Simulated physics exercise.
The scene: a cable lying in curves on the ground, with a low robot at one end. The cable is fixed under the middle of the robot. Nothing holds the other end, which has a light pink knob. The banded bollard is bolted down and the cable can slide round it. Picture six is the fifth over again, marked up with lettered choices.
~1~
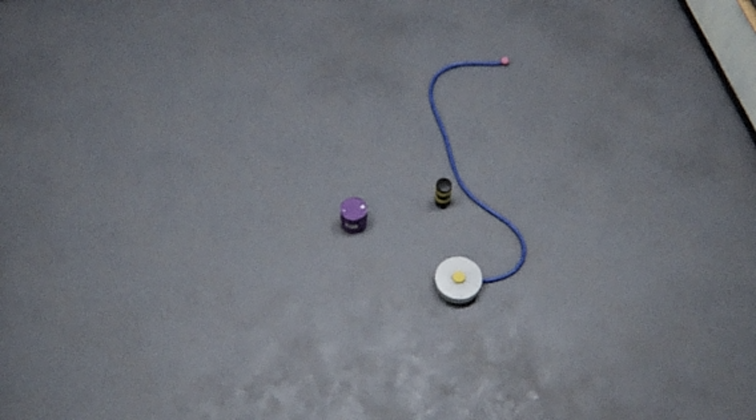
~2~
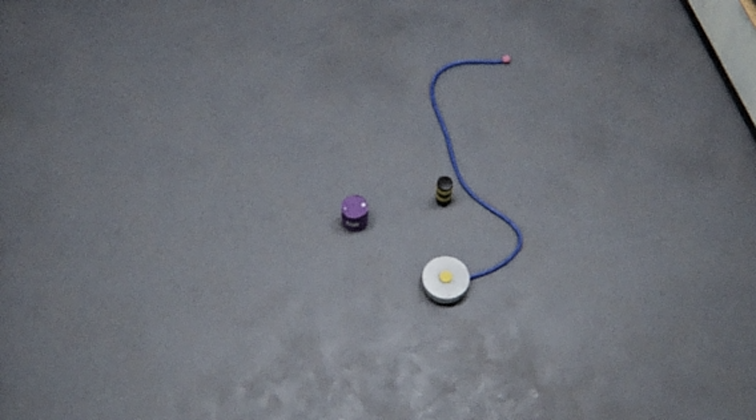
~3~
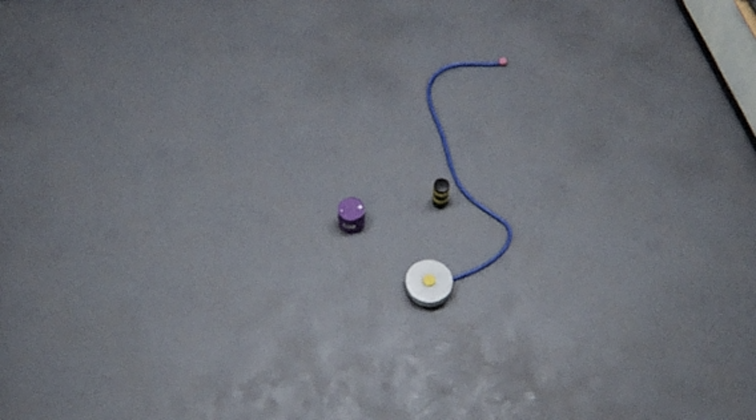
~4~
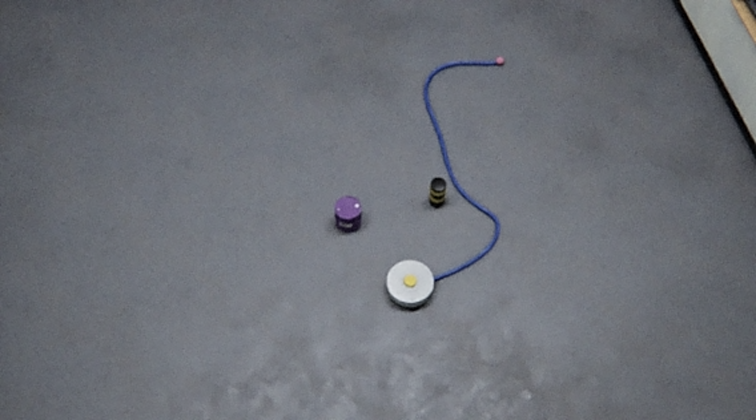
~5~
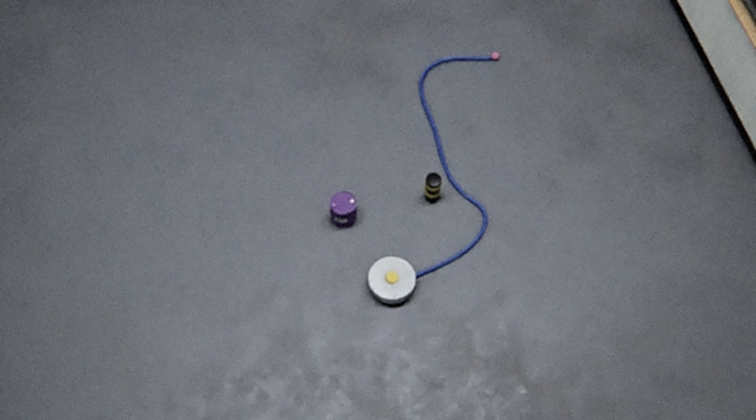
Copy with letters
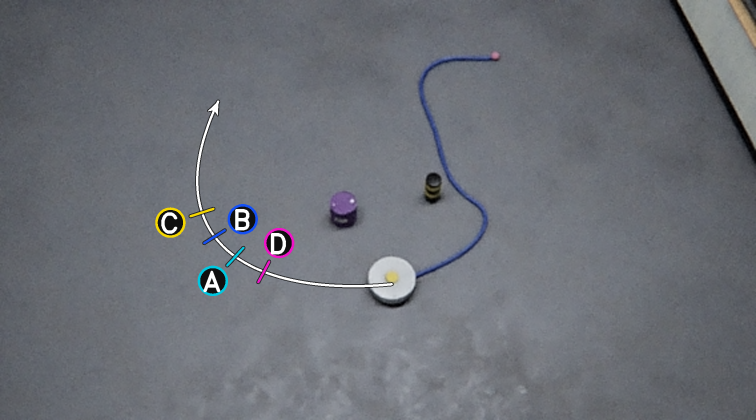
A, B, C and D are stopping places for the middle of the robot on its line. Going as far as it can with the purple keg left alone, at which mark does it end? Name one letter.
As far as tick A.
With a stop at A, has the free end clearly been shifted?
Yes.
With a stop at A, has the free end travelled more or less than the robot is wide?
By then, less.
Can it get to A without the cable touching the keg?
Yes.
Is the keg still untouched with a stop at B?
No.
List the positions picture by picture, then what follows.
In the first picture, robot (458, 281); free end (505, 61); purple keg (354, 215).
In the second picture, robot (446, 280); bollard (444, 191).
In the third picture, robot (429, 284); purple keg (352, 216).
In the fourth picture, robot (410, 284); free end (500, 61).
In the fifth picture, robot (392, 281); bollard (433, 188); free end (495, 56); purple keg (344, 210).
On the marked copy, A at (235, 257); B at (215, 237); C at (202, 212); D at (264, 272); the route from (392, 284) via (218, 241) to (218, 101).
With A. Early on, robot (334, 282), middle of the cable (442, 160), free end (495, 56).
Further on, robot (277, 273), middle of the cable (439, 178), free end (495, 56).
At the end, robot (234, 253), middle of the cable (437, 204), free end (484, 58); only the bollard has been touched, if anything.
As for the rest, B brings the cable against the keg; C brings the cable against the keg; D is safe but short.
